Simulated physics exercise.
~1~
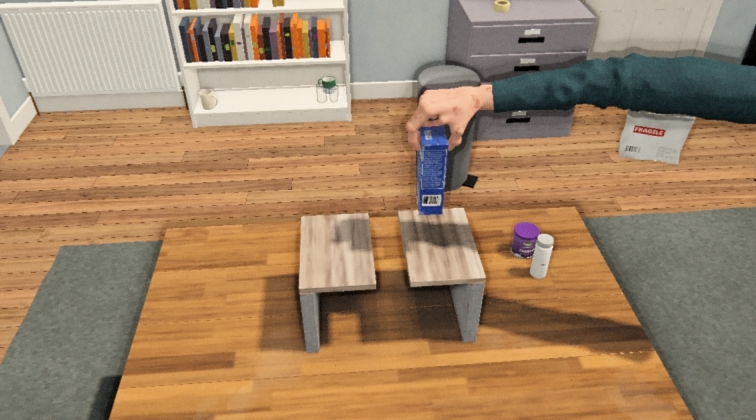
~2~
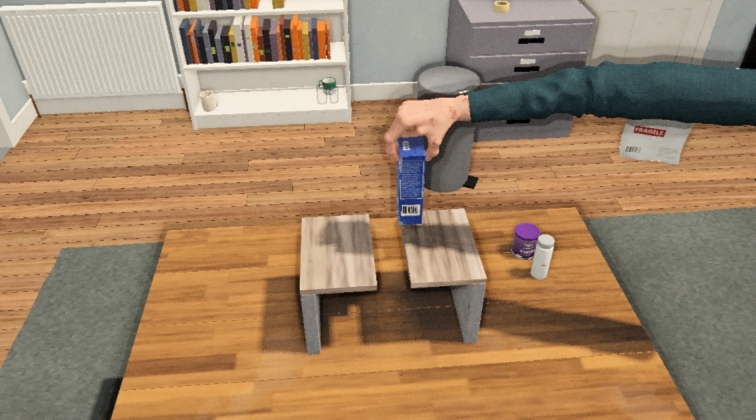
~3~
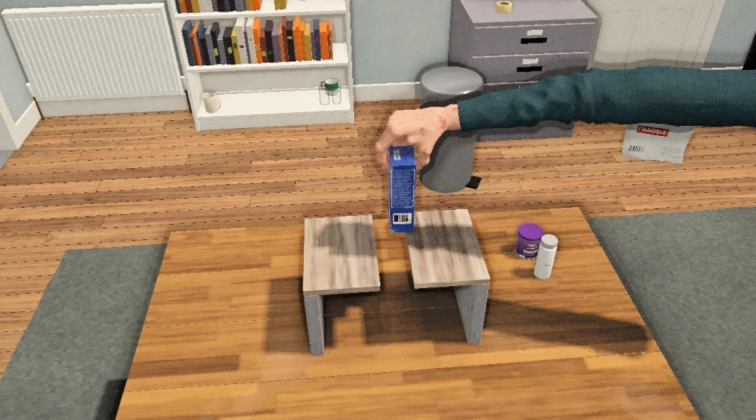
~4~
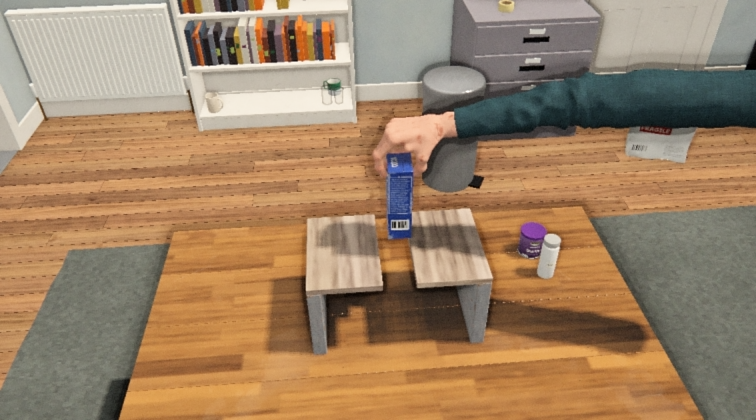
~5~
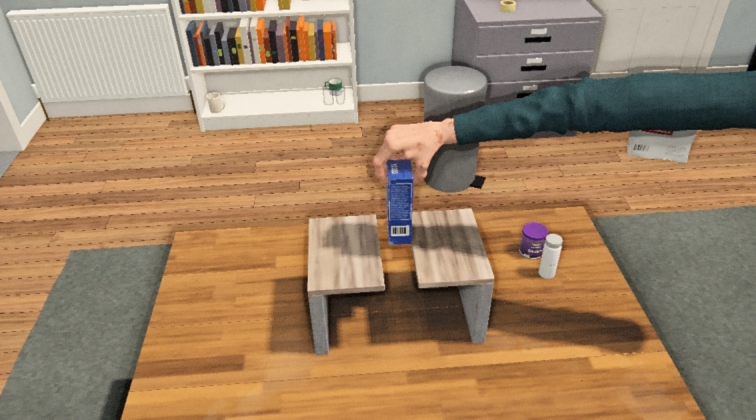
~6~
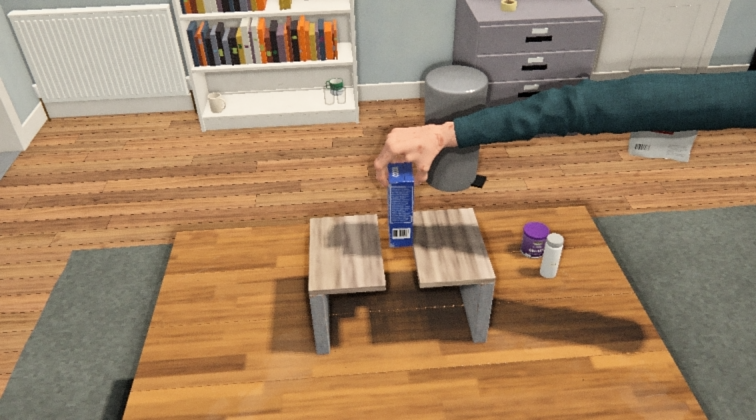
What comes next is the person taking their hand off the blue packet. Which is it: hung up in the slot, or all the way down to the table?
Seems it makes its way to the table.
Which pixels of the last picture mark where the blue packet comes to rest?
Close to (400, 285) in the last picture.
Then, 0.20 s after the last picture, blue packet slid about its own width near (400, 223).
Then, 0.30 s after the last picture, blue packet slid well along near (400, 272).
Then, 0.40 s after the last picture, blue packet slid well along near (400, 281).
At rest, moved from the start, blue packet; the other 2 in place. Seen from the same camera at the end, blue packet near (400, 285). The packet reaches the table.
